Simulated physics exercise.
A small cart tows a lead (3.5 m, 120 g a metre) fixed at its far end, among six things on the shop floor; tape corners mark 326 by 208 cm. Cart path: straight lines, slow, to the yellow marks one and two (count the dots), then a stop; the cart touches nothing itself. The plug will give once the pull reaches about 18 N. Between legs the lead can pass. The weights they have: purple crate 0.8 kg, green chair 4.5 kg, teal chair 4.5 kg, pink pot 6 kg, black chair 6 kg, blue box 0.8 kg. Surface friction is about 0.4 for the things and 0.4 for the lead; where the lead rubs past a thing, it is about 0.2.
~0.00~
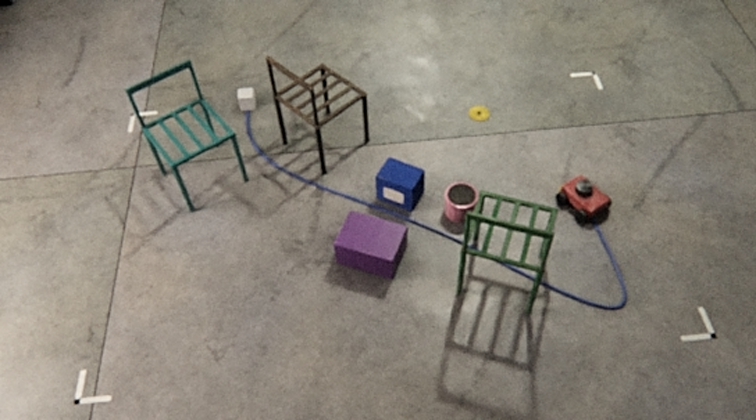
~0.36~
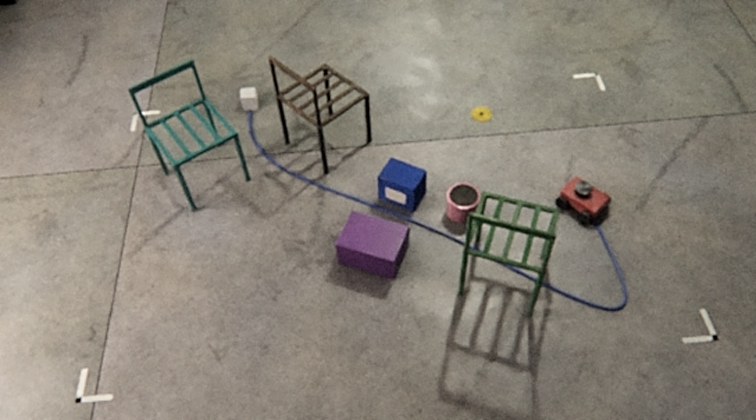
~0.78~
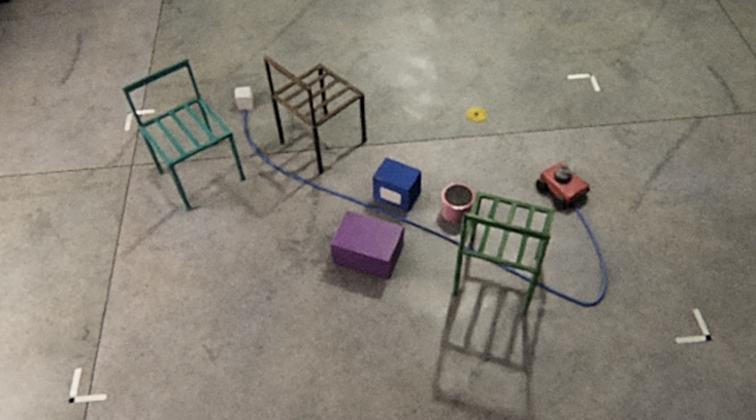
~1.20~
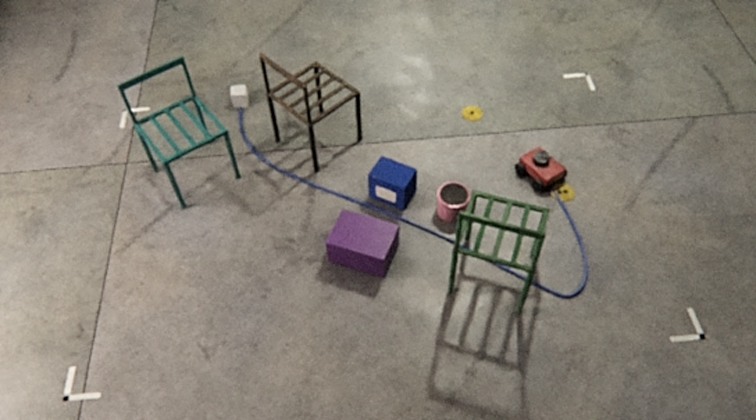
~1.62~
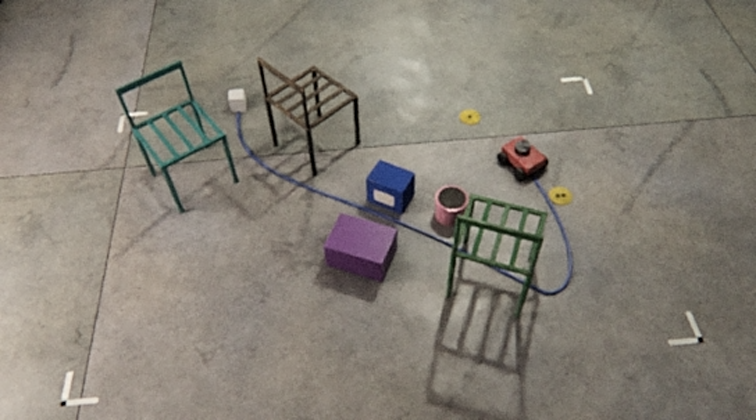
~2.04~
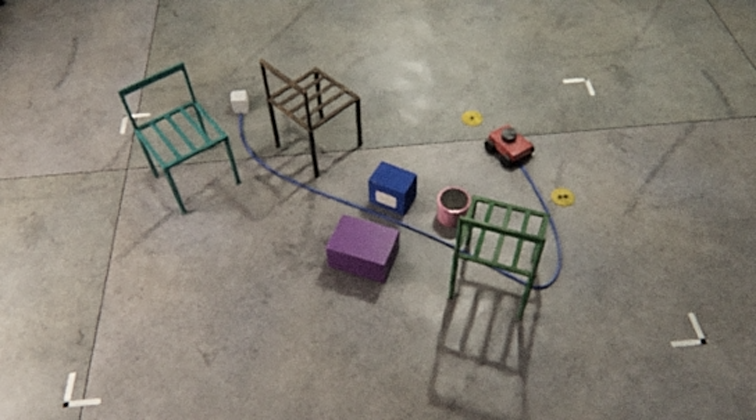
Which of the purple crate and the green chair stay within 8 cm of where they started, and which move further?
Outcome: The purple crate stays within range, the green chair stays within range.
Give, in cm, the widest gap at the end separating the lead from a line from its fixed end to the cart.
I'd say somewhere around 60 cm at its widest.
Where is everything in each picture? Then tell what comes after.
Shows, purple crate (371, 235); green chair (511, 229); marks (479, 114) (571, 192); lead runs through (330, 190) (437, 231) (612, 259); cart (588, 209), in the first frame.
Shows, lead runs through (439, 232) (613, 259); cart (589, 209), in the second frame.
Shows, lead runs through (433, 232) (595, 242); cart (567, 195), in the third frame.
Shows, lead runs through (429, 230); cart (546, 178), in the fourth frame.
Shows, lead runs through (427, 234); cart (527, 167), in the fifth frame.
Shows, purple crate (363, 239); green chair (503, 233); lead runs through (322, 194) (429, 235); cart (514, 155), in the sixth frame.
After 3.0 s, cart at (480, 124), lead slack at the fixed end; nothing else has moved.
After 4.0 s, cart at (498, 140), lead slack at the fixed end; nothing else has moved.
After 4.9 s, cart at (534, 171), lead slack at the fixed end; nothing else has moved.
After 5.9 s, cart at (563, 196), lead slack at the fixed end; nothing else has moved.
After 6.3 s, cart at (563, 196), lead slack at the fixed end; purple crate 0 cm off its start at (363, 239), green chair 0 cm off its start at (503, 234).
